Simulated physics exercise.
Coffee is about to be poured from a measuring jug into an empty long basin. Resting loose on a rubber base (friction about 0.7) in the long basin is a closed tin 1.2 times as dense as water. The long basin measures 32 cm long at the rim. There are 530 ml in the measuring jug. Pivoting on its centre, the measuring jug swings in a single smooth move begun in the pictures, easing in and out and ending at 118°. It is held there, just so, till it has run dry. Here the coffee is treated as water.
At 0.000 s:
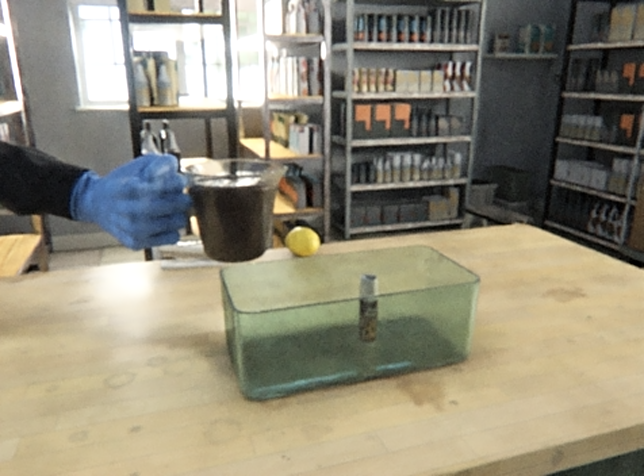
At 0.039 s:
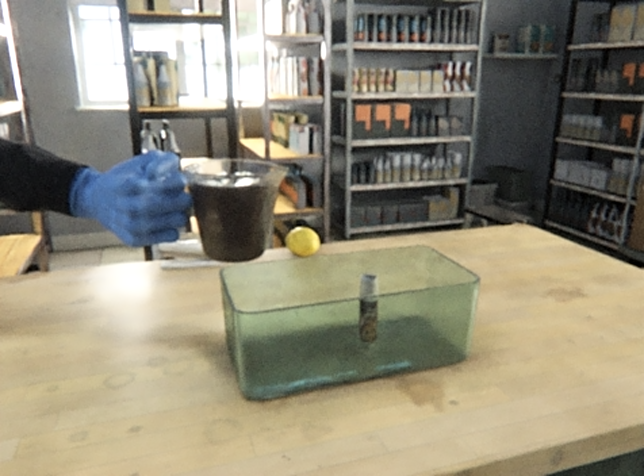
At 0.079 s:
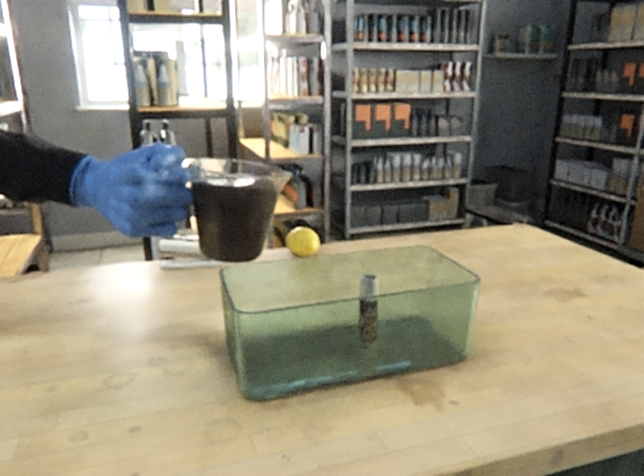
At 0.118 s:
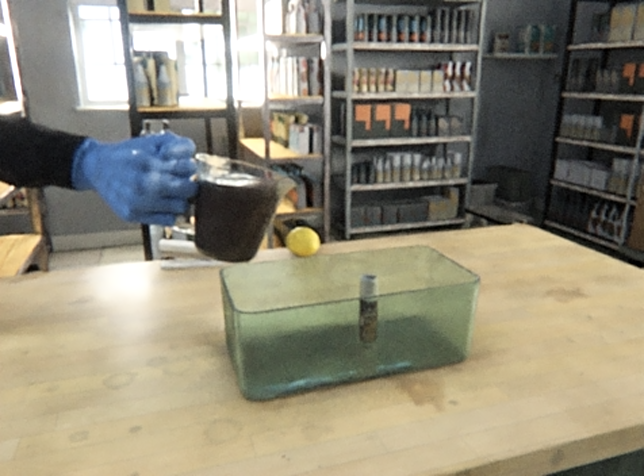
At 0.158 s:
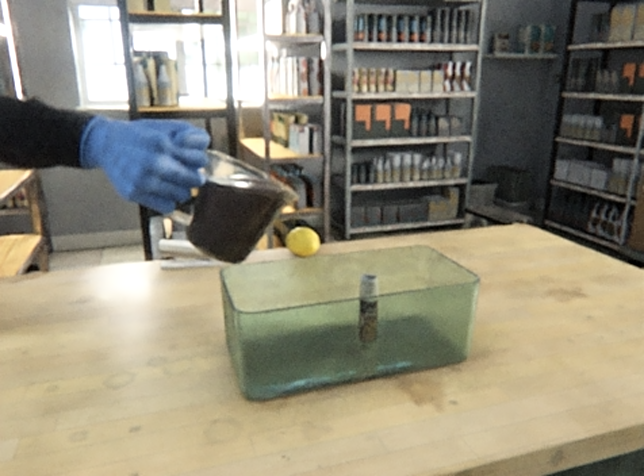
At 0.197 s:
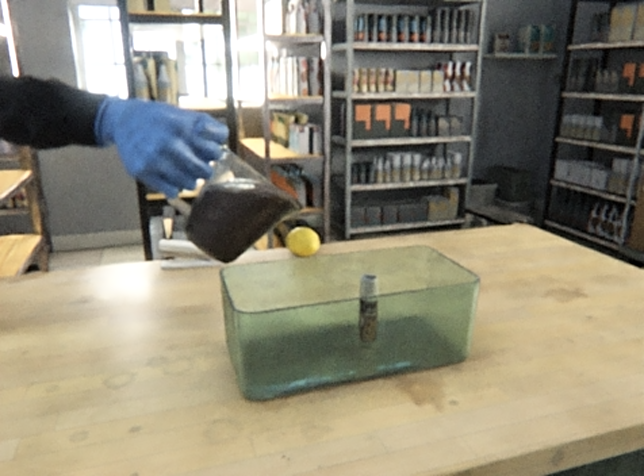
At first, a blue-gloved hand holds a clear jug of dark liquid almost upright, above and to the left of a greenish glass basin on a wooden table. Then the hand tilts the jug clockwise, slowly at first and then further, until its rim slants down to the right toward the basin.
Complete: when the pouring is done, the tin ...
... is still on its feet.
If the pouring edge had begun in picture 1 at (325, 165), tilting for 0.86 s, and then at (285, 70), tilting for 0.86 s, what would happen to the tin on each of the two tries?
Run one: It tumbles. Run two: It tumbles.
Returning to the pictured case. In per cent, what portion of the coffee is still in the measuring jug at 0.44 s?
Still held: Roughly 28 % of the total.
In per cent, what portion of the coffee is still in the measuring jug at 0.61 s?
I'd say some 1 per cent remains.
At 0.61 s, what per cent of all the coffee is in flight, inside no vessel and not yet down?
Something like 3 per cent is in the air then.
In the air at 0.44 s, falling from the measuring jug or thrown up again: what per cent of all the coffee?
Near 14 per cent at that time.
By 0.44 s the tilt is 114° and 27 per cent is still to pour; the tin stands where it began.
By 0.61 s the tilt is 118° and 1 per cent is still to pour; the tin stands where it began.
By 0.79 s the tilt is 118° and 0 per cent is still to pour; the tin stands where it began.
By 0.99 s the tilt is 118° and 0 per cent is still to pour; the tin stands where it began.
At rest the tin stands where it began.
